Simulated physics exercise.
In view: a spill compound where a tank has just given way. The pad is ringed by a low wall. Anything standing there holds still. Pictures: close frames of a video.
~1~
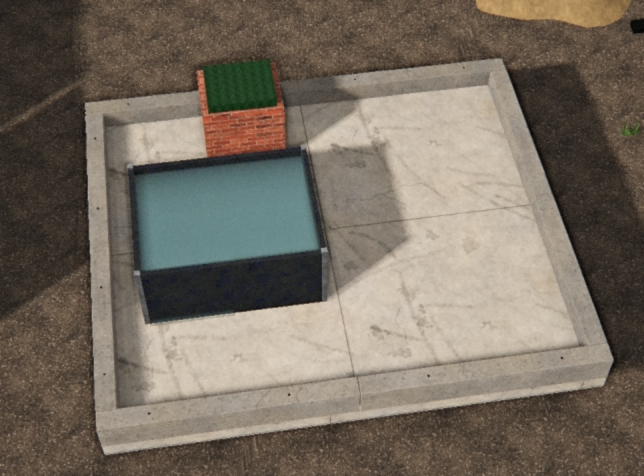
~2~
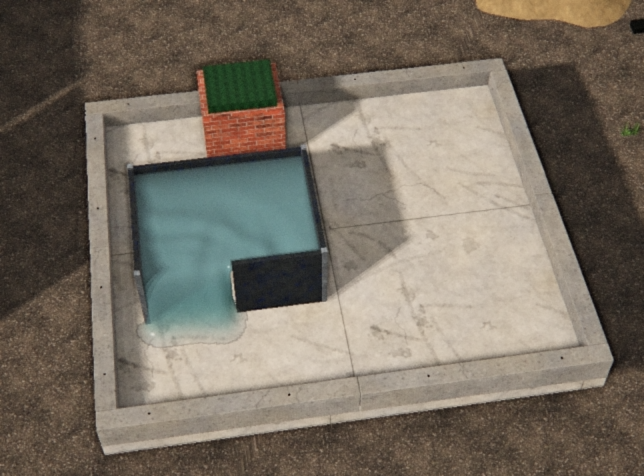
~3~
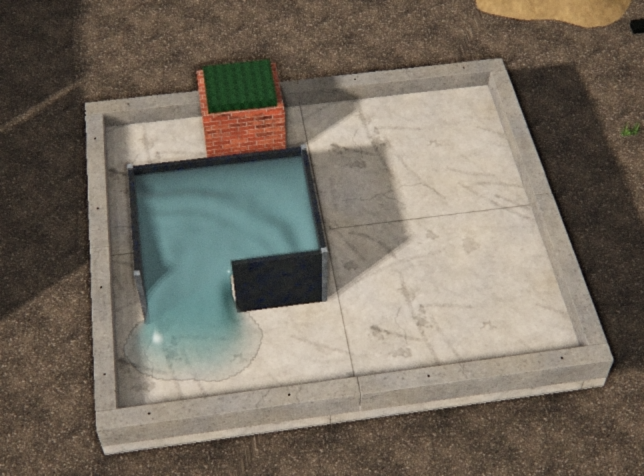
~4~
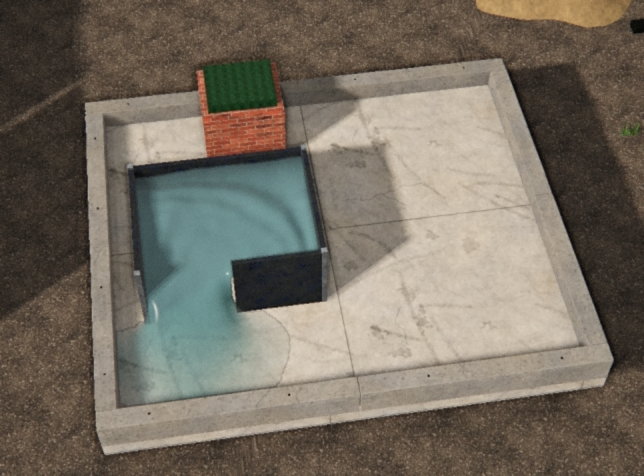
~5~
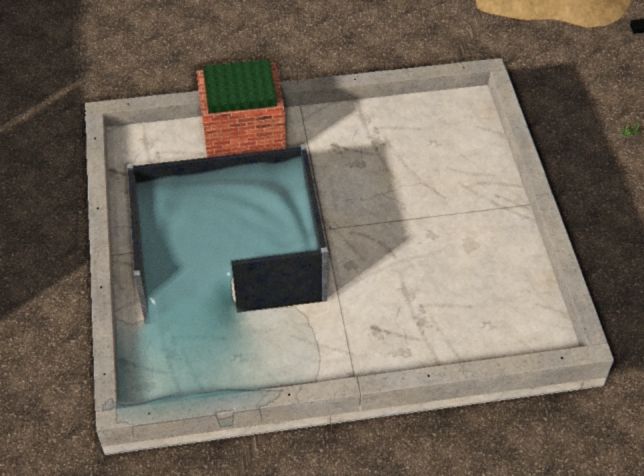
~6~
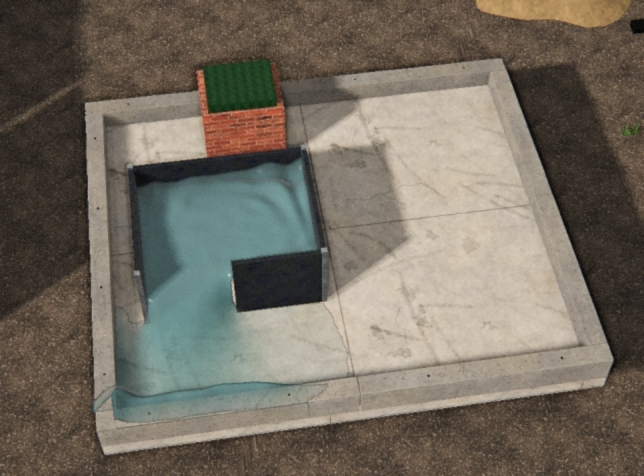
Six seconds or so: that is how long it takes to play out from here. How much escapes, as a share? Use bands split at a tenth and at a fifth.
Over a fifth.
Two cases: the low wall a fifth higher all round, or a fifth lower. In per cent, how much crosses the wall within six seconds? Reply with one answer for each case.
Roughly 16 per cent, then roughly 32 per cent.
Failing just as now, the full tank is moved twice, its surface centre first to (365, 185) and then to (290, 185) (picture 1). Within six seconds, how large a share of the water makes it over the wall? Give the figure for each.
First case around 14 percent, second around 14 percent.
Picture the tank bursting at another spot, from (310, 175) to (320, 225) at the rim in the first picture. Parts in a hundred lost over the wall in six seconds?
Some 2 in a hundred.
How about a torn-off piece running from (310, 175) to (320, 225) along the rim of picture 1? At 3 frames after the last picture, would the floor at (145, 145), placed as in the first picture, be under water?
That spot ends up spared.
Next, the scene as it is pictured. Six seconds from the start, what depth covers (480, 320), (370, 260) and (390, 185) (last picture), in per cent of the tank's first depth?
Approx. values, in order: 10 %, 2 %, 4 %.
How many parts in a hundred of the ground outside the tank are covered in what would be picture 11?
I'd guess some 25 per cent.
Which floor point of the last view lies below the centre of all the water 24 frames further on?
Centre point: Around (283, 285).
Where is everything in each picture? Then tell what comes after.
The first picture shows still water in the open tank at (225, 213).
In the second picture, the front is at (143, 328), out from the gap at (190, 297).
In the third picture, water pours out at (191, 300) and has run to (224, 373).
In the fourth picture, water pours out at (191, 301) and has run to a hidden place.
In the fifth picture, the front is at a hidden place, out from the gap at (191, 302).
In the sixth picture, water pours out at (191, 301) and has run to a hidden place.
A moment on, water covers 20 % of the floor; the low wall has let 3 % over.
Next, water covers 20 % of the floor; the low wall has let 8 % over.
Then, water covers 45 % of the floor; the low wall has let 21 % over.
Later, water covers 60 % of the floor; the low wall has let 24 % over.
In the end, water covers 75 % of the floor; the low wall has let 24 % over.
